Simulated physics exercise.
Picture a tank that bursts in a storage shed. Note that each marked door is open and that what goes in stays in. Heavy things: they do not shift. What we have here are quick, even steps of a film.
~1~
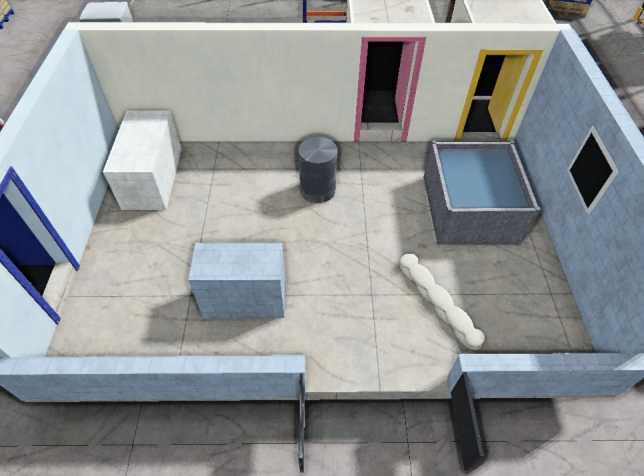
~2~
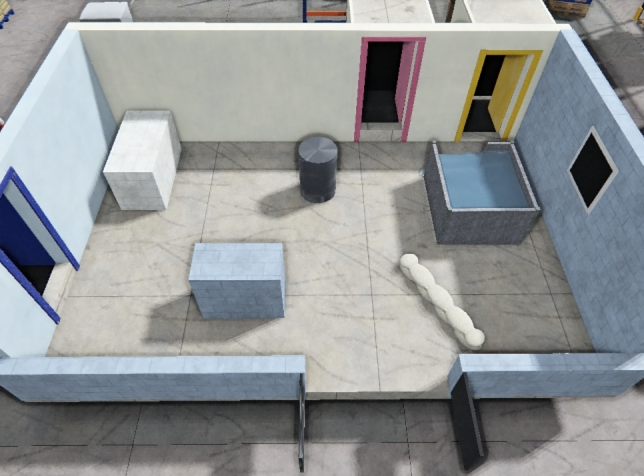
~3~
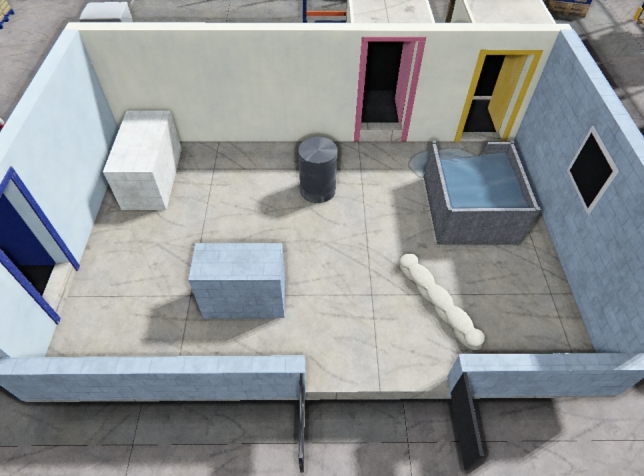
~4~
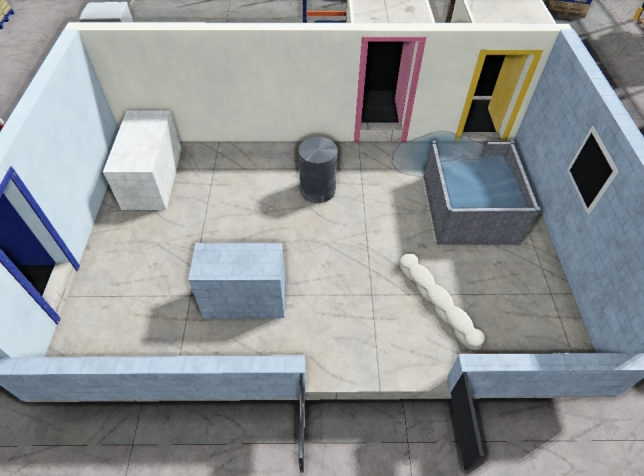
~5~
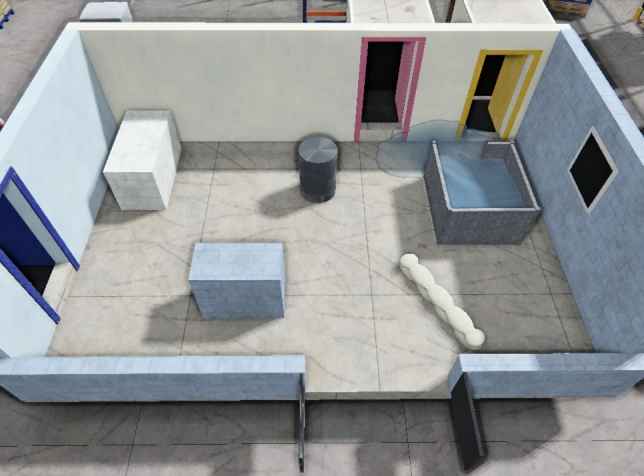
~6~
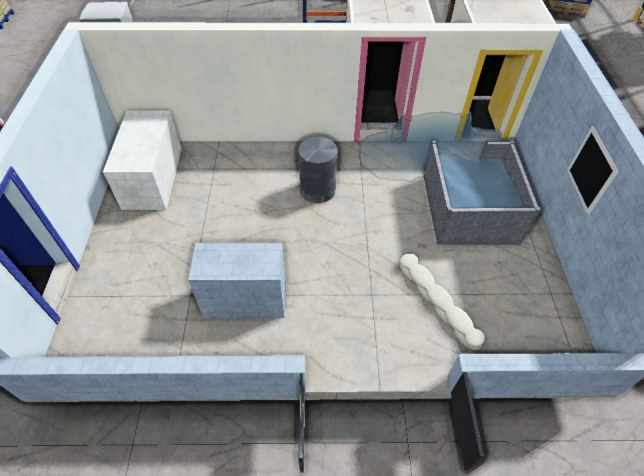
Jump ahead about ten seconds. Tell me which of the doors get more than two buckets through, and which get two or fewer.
Sorted out: The blue door gets two or fewer; the pink door gets two or fewer; the yellow door gets more than two.
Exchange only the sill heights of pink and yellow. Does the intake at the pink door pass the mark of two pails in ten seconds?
Pink exceeds the limit.
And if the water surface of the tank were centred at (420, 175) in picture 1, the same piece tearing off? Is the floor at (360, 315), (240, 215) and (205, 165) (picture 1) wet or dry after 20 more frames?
Result: Spared; inundated; inundated.
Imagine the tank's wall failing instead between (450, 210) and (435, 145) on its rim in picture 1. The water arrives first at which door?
It would be the pink door.
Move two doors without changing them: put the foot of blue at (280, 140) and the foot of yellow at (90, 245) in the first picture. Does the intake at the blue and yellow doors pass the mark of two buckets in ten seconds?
Result - the blue door stays within limits while the yellow door stays within limits.
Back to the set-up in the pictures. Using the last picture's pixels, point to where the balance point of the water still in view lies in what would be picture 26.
Close to (380, 189).
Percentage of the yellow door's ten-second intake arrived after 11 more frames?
Close to 55 %.
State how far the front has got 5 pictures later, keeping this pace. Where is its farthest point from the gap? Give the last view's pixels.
Roughly at (268, 142).
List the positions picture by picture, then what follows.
The first frame shows the tank at (481, 177) is whole and still.
In the second frame, water pours out on the tank's far side and has run to (422, 175).
In the third frame, water pours out on the tank's far side and has run to a hidden place.
In the fourth frame, water pours out on the tank's far side and has run to (407, 142).
In the fifth frame, the front is at (384, 142), out from the gap on the tank's far side.
In the sixth frame, the front is at (362, 142), out from the gap on the tank's far side.
A moment on, water covers 15 % of the floor; the blue door not reached, the pink door under two buckets in, the yellow door far over two buckets in.
Next, water covers 30 % of the floor; the blue door not reached, the pink door under two buckets in, the yellow door far over two buckets in.
Then, water covers 45 % of the floor; the blue door not reached, the pink door under two buckets in, the yellow door far over two buckets in.
Later, water covers 75 % of the floor; the blue door wet at the sill, nothing in, the pink door under two buckets in, the yellow door far over two buckets in.
In the end, water covers 95 % of the floor; the blue door wet at the sill, nothing in, the pink door under two buckets in, the yellow door far over two buckets in.
